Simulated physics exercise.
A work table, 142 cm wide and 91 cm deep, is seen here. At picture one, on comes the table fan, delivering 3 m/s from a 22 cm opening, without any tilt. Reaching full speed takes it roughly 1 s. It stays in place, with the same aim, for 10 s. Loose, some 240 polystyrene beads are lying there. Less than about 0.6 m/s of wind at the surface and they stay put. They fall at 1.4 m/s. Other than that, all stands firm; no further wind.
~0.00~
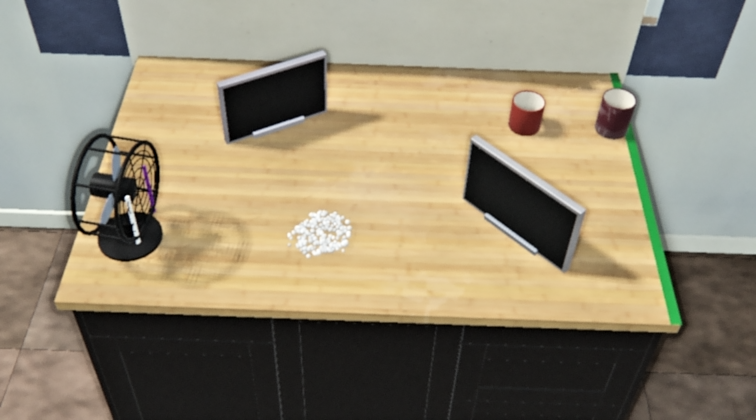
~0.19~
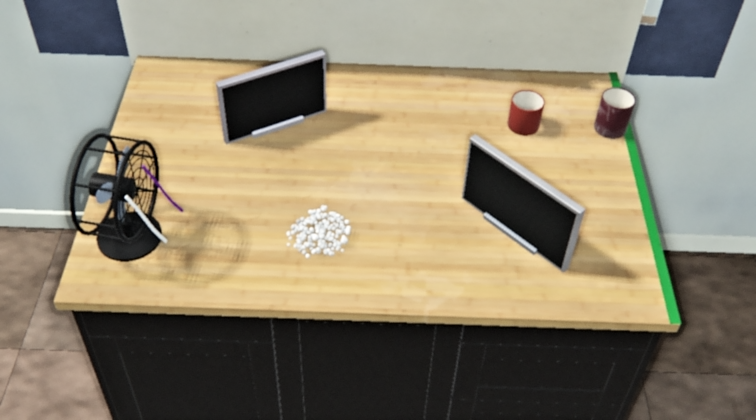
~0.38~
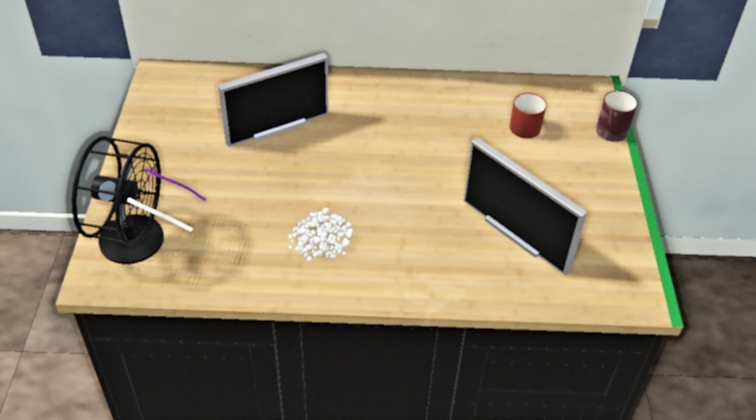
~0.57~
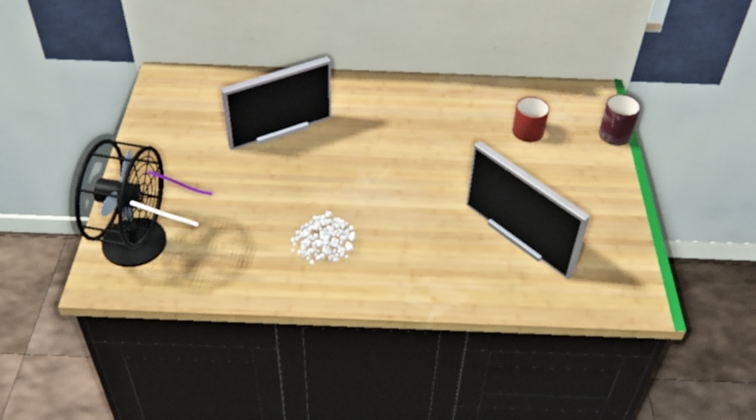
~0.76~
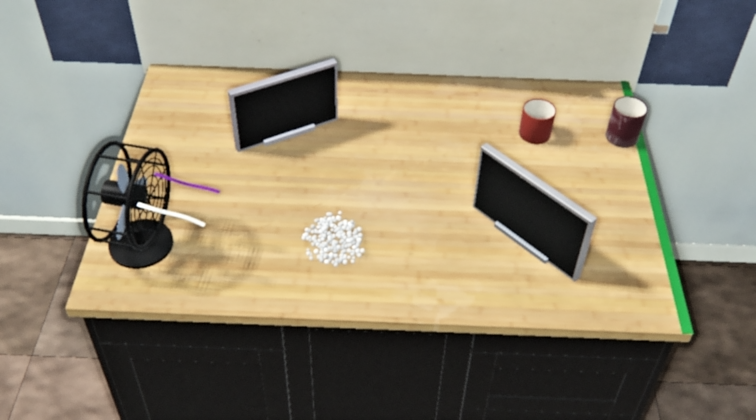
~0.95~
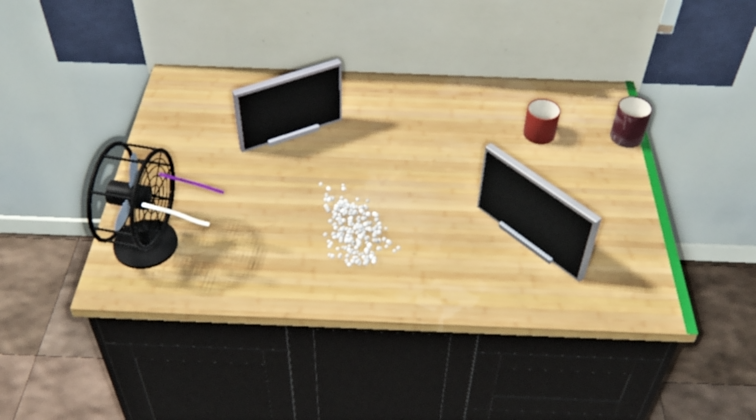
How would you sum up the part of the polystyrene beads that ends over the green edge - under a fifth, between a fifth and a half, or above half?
I would sum it up as under a fifth.
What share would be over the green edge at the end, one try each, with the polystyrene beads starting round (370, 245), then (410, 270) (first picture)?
Roughly 0 %, then 0 %.
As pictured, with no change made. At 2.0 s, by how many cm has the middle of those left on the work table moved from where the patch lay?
The centre sits some 45 cm from where it began.
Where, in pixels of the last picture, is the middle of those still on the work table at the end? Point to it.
Around (436, 133).
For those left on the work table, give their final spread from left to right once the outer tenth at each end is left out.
30 cm, give or take.
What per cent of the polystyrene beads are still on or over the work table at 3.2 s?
It should be roughly 90 % by then.
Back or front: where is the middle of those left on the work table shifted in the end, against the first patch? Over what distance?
I'd say toward the rear end, by something like 40 centimetres.
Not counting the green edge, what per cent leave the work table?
Around 10 % of them.
After 2.0 s the count stands so, 0 % are over the green edge; the middle of those still in play is near (444, 142).
After 3.2 s the count stands so, 0 % are over the green edge; the middle of those still in play is near (443, 139).
After 5.5 s the count stands so, 0 % are over the green edge; the middle of those still in play is near (444, 135).
After 10.0 s, at the end, 0 % are over the green edge; the middle of those still in play is near (436, 133).
